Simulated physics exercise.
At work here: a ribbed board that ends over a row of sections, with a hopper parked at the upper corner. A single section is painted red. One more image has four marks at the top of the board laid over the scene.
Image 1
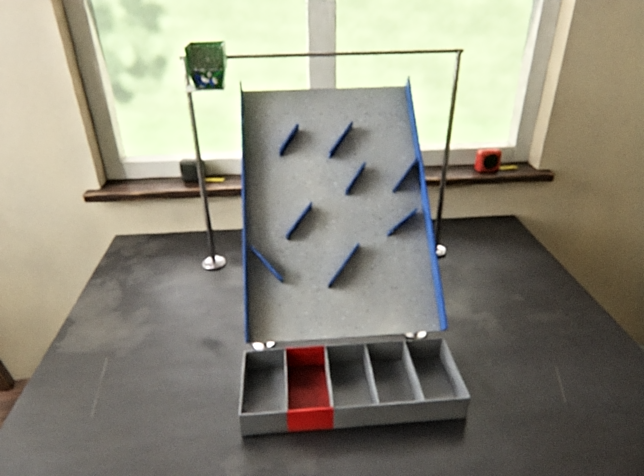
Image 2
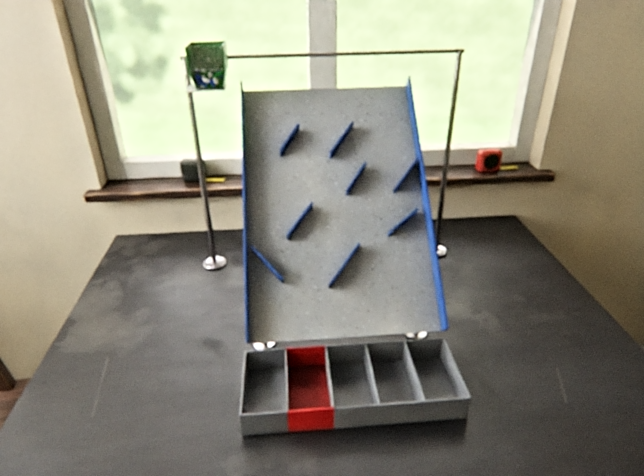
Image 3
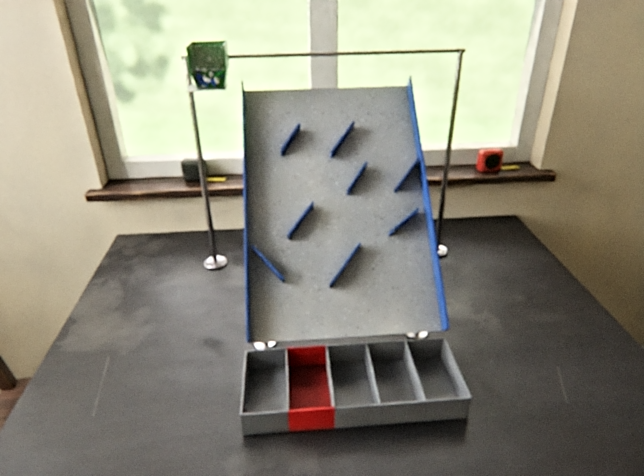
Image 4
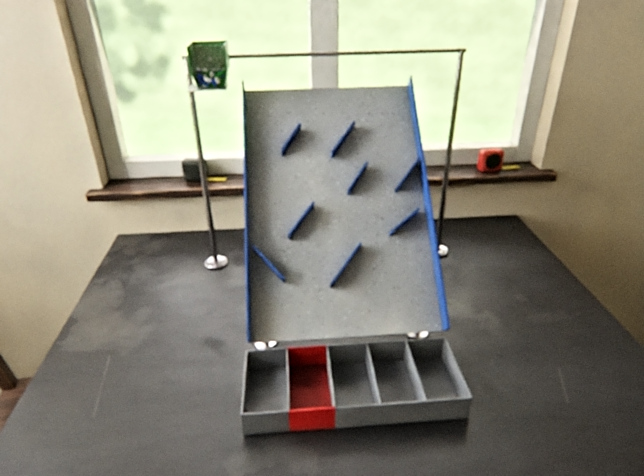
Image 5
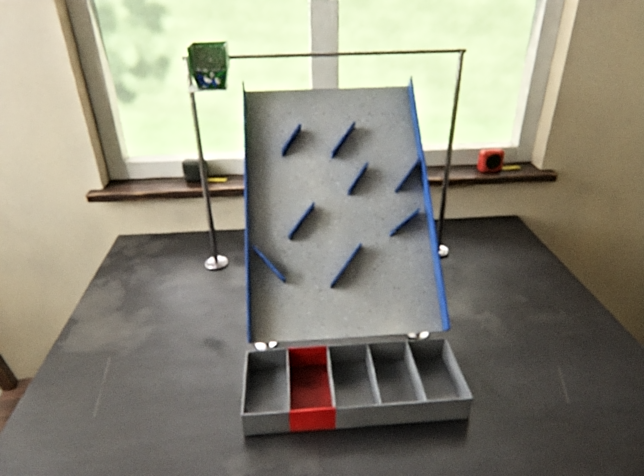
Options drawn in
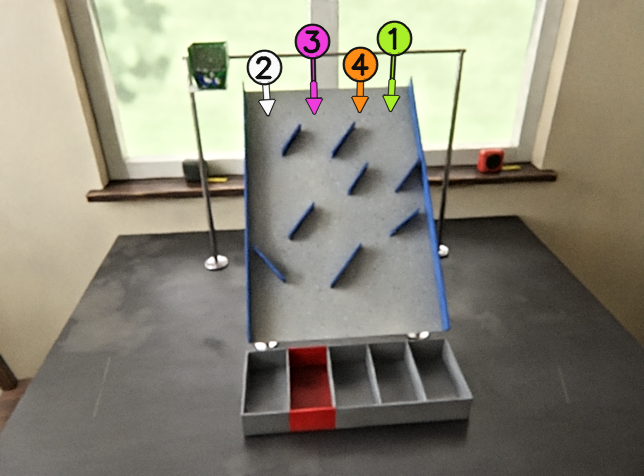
A tilted gray board with slanted blue ribs stood on a dark table above a row of sections, one painted red, while a small green container sat at the upper left, and nothing noticeably moved.
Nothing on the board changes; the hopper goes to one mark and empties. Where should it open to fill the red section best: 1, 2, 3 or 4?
The best mark is 3.
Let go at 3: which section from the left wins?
It is the second one.
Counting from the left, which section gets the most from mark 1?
The fourth from the left.
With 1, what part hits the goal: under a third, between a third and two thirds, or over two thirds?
It is under a third.
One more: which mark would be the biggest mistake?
That is mark 1.
On the marked copy, mark 1 meets the board at (390, 105); mark 2 meets the board at (267, 109); mark 3 meets the board at (314, 108); mark 4 meets the board at (359, 106).
With 1, a stray few in the red section, nearly all in other sections, a stray few outside the box.
With 2, about half in the red section, about half in other sections, a stray few held on the board, a stray few outside the box.
With 3, about two thirds in the red section, a small part in other sections, a small part held on the board, a small part outside the box.
With 4, about a third in the red section, about two thirds in other sections.
